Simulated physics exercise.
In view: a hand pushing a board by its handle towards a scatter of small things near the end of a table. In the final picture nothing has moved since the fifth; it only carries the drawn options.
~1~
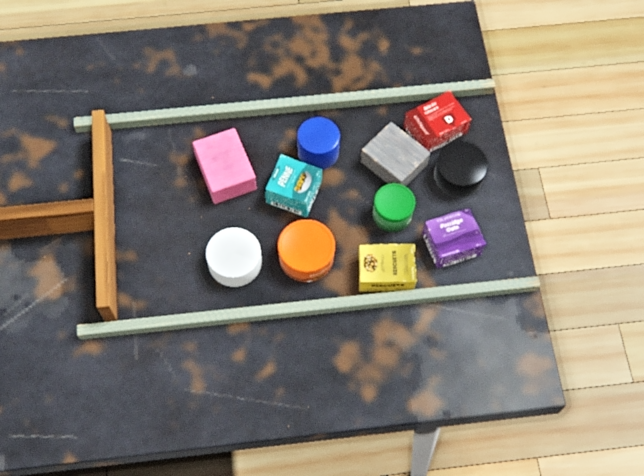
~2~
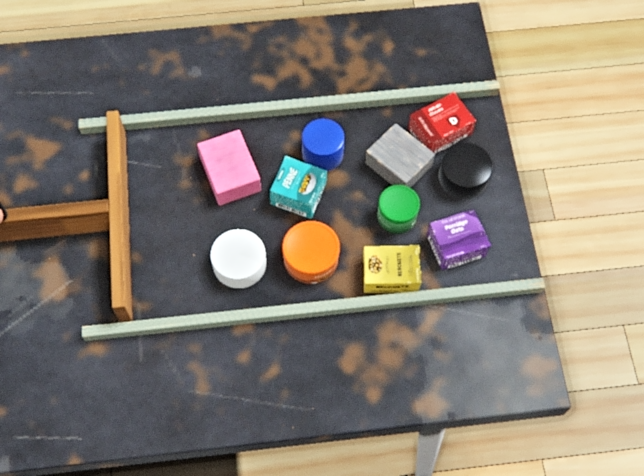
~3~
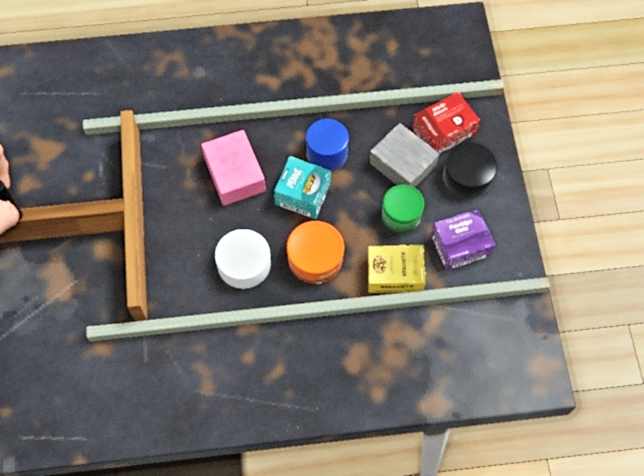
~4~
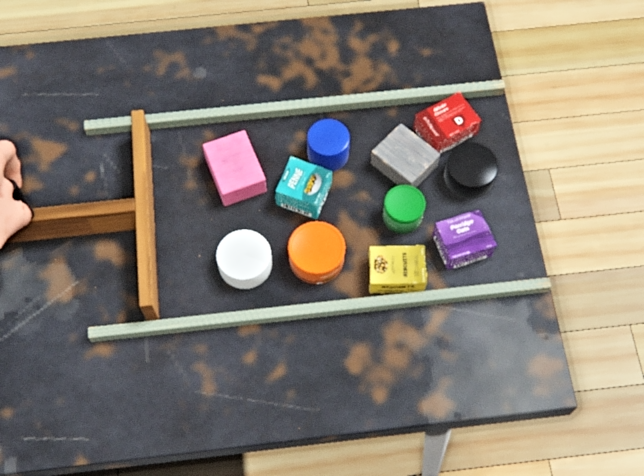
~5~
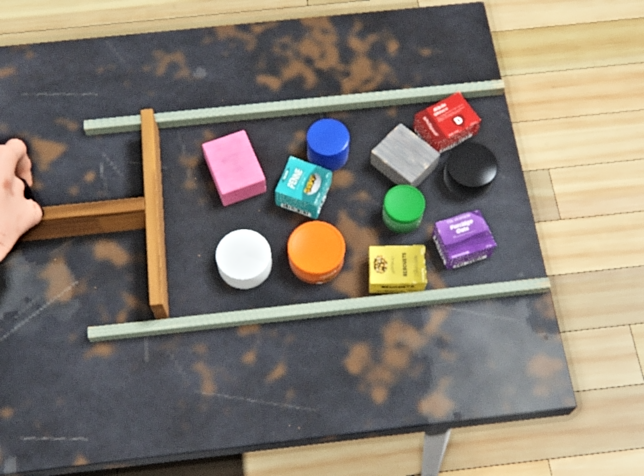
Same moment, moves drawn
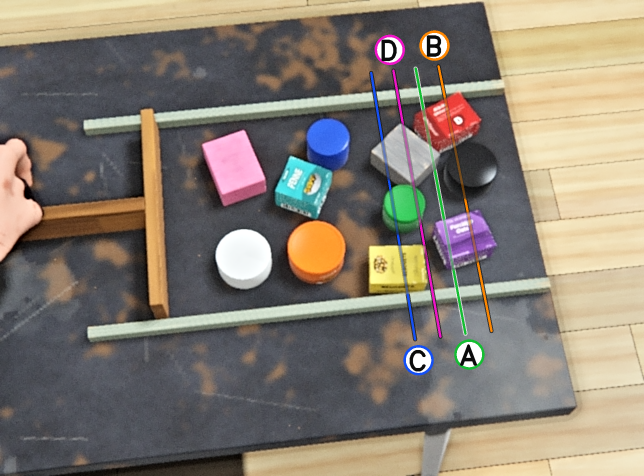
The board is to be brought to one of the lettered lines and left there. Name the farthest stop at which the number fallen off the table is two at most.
No third one falls up to C.
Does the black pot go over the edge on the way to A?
Yes.
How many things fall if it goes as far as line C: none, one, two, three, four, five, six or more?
Two.
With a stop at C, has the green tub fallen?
No.
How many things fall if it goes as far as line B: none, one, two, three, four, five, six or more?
In all, six or more.
On the marked copy, A at (439, 193); B at (463, 190); C at (392, 198); D at (415, 195).
Taking C. A third of the way, board (238, 193); orange tub (333, 251); white tin (278, 255).
Two thirds of the way, board (324, 184); purple packet (500, 223); black pot (483, 174).
When it is over, board (389, 178); purple packet over the edge; black pot over the edge; two fallen.
As for the rest, A drops six; B drops eight; D drops three.
